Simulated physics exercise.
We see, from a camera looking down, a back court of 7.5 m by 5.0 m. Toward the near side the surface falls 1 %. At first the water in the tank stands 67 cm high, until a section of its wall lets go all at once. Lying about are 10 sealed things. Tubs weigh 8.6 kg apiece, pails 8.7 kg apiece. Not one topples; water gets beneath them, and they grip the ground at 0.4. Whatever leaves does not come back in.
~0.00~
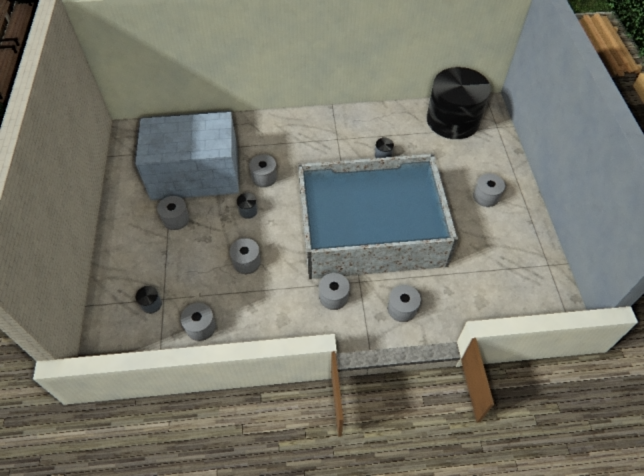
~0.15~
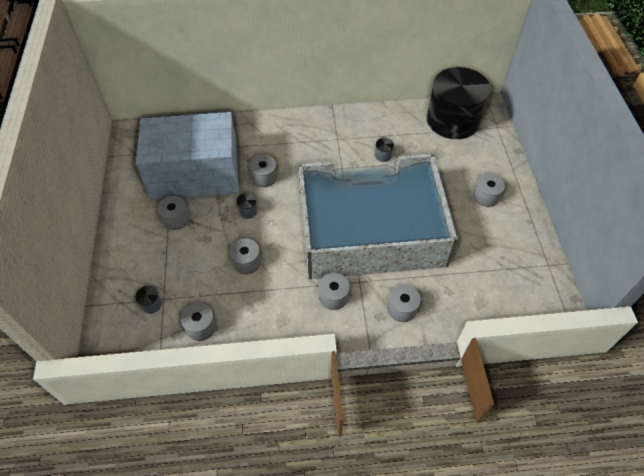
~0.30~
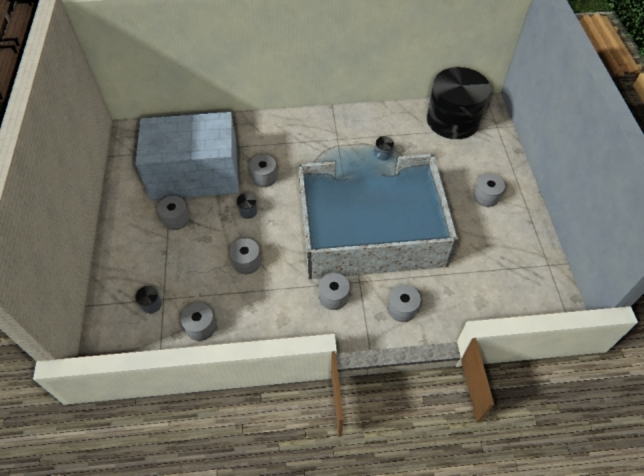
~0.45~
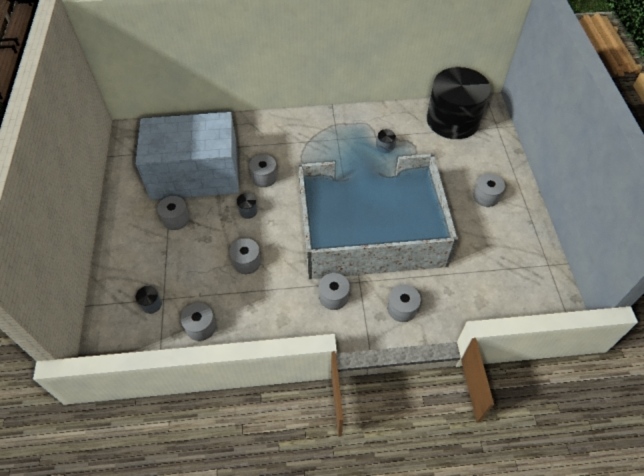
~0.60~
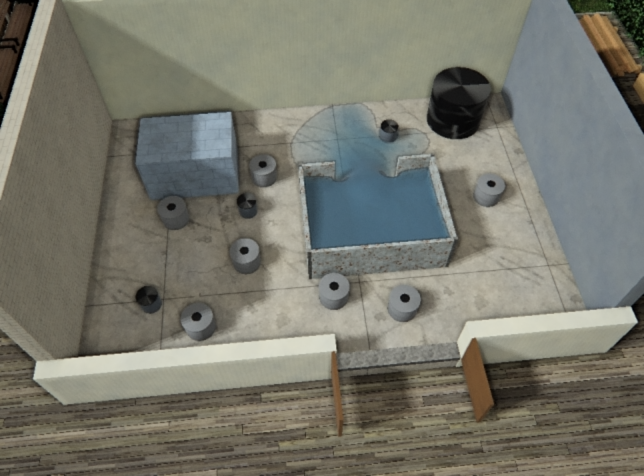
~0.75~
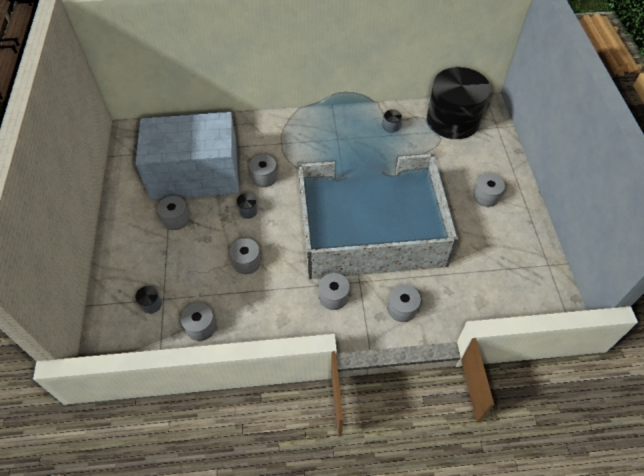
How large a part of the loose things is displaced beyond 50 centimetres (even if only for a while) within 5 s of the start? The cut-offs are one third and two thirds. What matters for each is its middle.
The share is below one third.
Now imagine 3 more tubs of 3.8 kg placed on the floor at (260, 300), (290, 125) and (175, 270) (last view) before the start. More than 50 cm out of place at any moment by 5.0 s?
The first comes out within the limit, the second beyond the limit, the third within the limit.
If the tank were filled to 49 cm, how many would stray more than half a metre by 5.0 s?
2.
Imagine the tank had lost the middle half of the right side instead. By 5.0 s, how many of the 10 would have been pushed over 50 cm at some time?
Then it comes to 3 of them.
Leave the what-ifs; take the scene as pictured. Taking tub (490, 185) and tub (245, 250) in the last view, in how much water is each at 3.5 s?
I'd put it at 3 cm and 0 cm respectively.
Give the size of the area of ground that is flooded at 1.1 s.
Some 9.0 m2 of it.
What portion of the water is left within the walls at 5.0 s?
I'd say some 100 percent hasn't gone yet.
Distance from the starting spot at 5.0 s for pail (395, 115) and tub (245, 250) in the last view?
The first is off by 150 cm, the second by 0 cm.
After 1.1 s 1 of 10 are over 50 cm from their spots; 0 afloat.
After 2.2 s 1 of 10 are over 50 cm from their spots; 1 afloat.
After 3.5 s 1 of 10 are over 50 cm from their spots; 1 afloat.
After 5.0 s 2 of 10 are over 50 cm from their spots, and 2 have been at some point; 1 afloat.
